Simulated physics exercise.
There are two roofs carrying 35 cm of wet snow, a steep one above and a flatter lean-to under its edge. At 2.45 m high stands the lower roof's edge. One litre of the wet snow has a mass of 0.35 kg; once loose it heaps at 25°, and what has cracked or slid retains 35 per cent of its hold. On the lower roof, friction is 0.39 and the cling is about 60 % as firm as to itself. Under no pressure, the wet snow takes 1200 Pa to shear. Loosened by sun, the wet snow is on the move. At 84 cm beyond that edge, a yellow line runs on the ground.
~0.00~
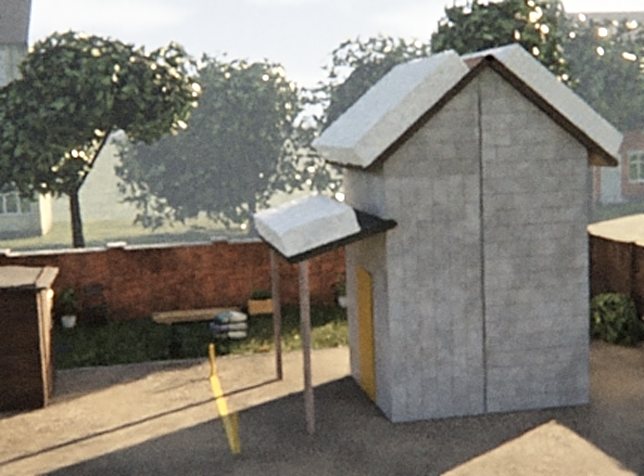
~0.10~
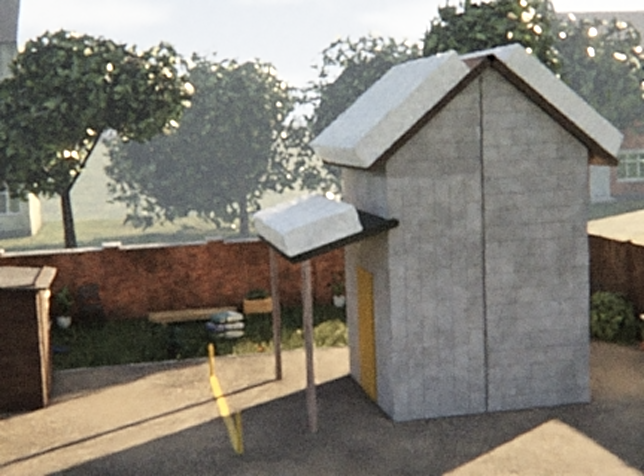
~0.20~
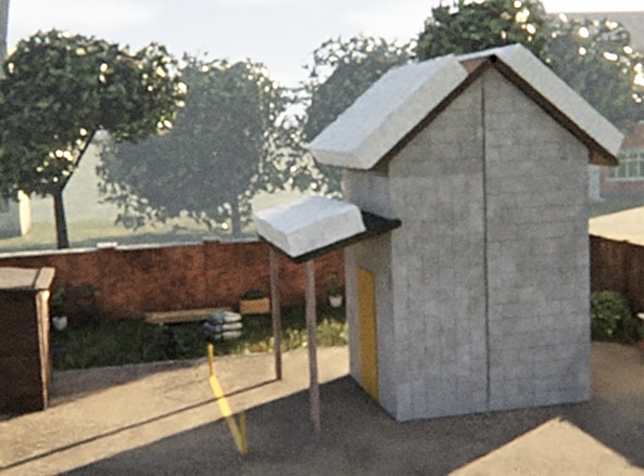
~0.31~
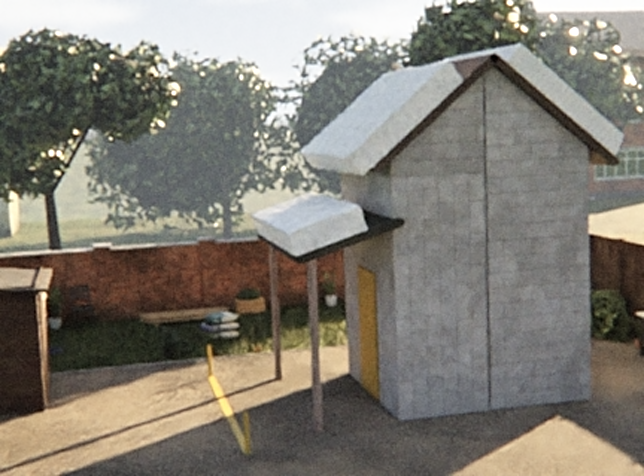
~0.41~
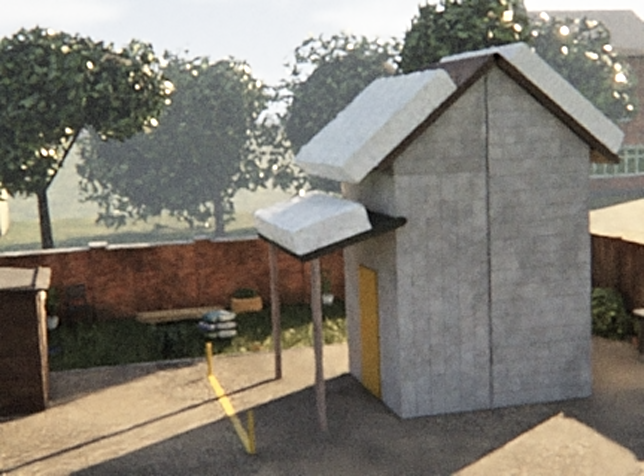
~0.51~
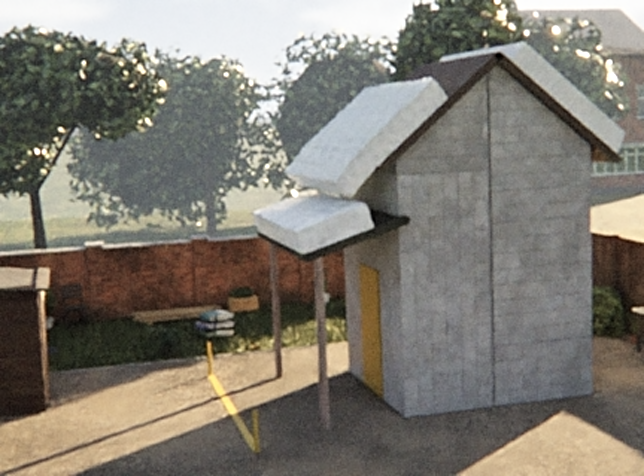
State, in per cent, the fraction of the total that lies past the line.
58 per cent.
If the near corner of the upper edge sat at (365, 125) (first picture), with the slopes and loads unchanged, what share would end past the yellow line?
60 %, roughly.
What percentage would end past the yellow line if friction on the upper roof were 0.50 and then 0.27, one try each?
In turn about 30 %, 45 %.
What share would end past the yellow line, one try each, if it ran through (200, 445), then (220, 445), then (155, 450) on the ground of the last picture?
In order, some 35, 45 and 18 percent would end past it.
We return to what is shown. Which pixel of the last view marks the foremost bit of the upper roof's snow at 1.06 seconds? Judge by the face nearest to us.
Near (258, 248), I'd say.
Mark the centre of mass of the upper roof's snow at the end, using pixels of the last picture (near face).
Close to (196, 422) in the last picture.
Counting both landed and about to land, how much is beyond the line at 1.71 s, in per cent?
50 percent.
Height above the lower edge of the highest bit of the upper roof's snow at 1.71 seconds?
Snow top above lower edge: Approx. 0.4 m.
By 1.06 s, none is below the lower edge and 0 % is past the line.
By 1.71 s, 66 % is below the lower edge and 51 % is past the line.
By 2.35 s, 76 % is below the lower edge and 58 % is past the line.
By 3.00 s, 76 % is below the lower edge and 58 % is past the line.
By 3.10 s, at the end, 76 % is below the lower edge and 58 % is past the line.
